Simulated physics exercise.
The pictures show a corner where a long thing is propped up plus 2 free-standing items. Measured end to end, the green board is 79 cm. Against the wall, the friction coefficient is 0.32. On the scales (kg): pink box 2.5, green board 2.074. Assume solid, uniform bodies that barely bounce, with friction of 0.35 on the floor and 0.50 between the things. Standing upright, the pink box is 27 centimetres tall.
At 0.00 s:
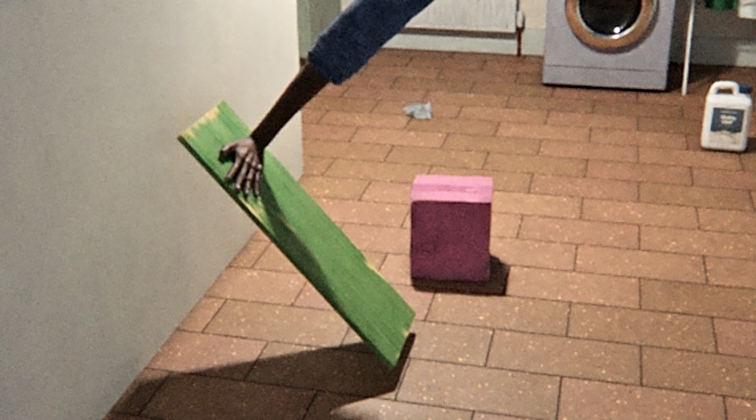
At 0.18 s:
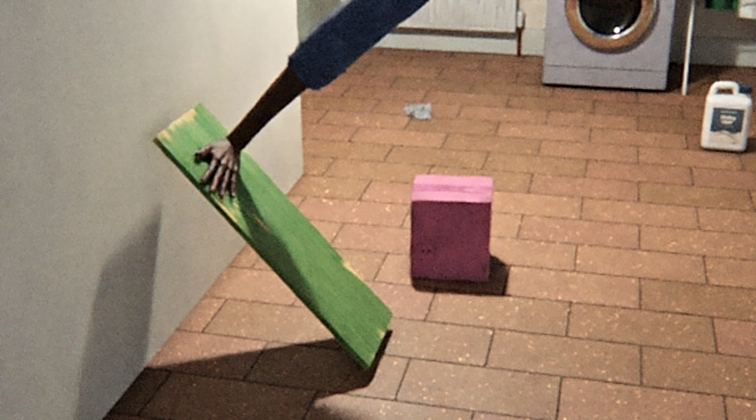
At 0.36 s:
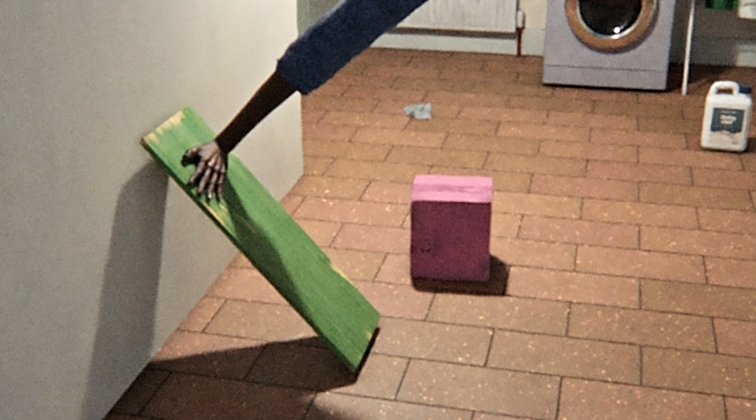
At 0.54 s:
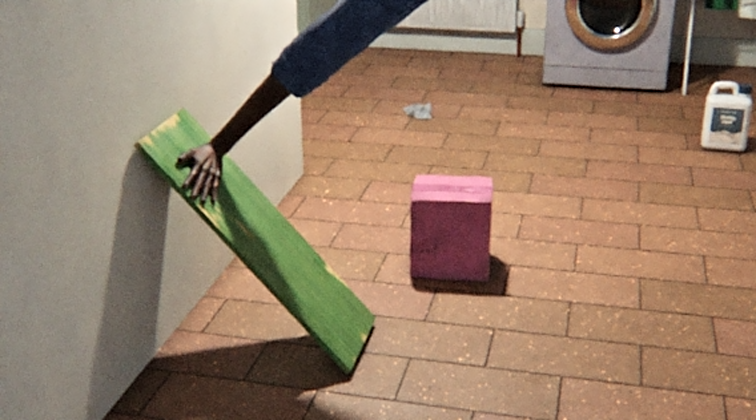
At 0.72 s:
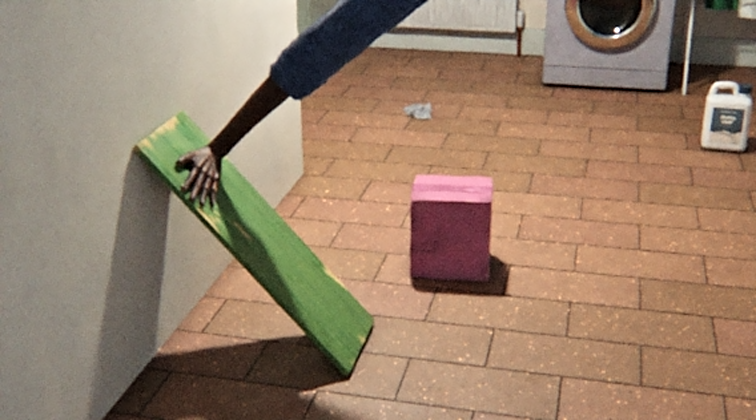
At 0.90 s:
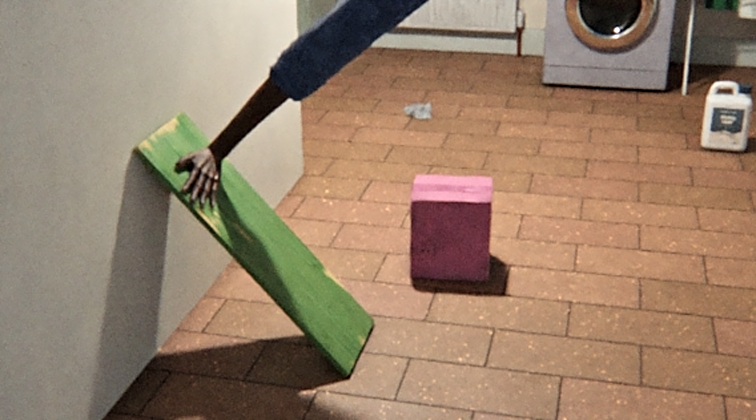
In a tiled room with a washing machine at the back, a hand holds a slanted green board near a pale wall, with a pink box standing to the right. The hand moves the board a short way left until it leans on the wall, then stays on it, still.
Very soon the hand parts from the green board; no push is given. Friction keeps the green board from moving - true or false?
False.
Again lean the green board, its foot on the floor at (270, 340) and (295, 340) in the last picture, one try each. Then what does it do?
Lab note - first case: Foot grips; second case: Foot grips.
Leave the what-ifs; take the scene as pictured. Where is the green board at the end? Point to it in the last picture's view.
It settles close to (319, 342).
Around 1.50 s, green board 16° lower than it was left near (289, 272).
Around 1.70 s, green board 48° lower than it was left near (319, 345).
Finally (2.2 s), on their side or leaning hard on the floor, green board; pink box still in place (within 10 cm). Final places as that camera would see them, green board near (319, 342). The board gives way.
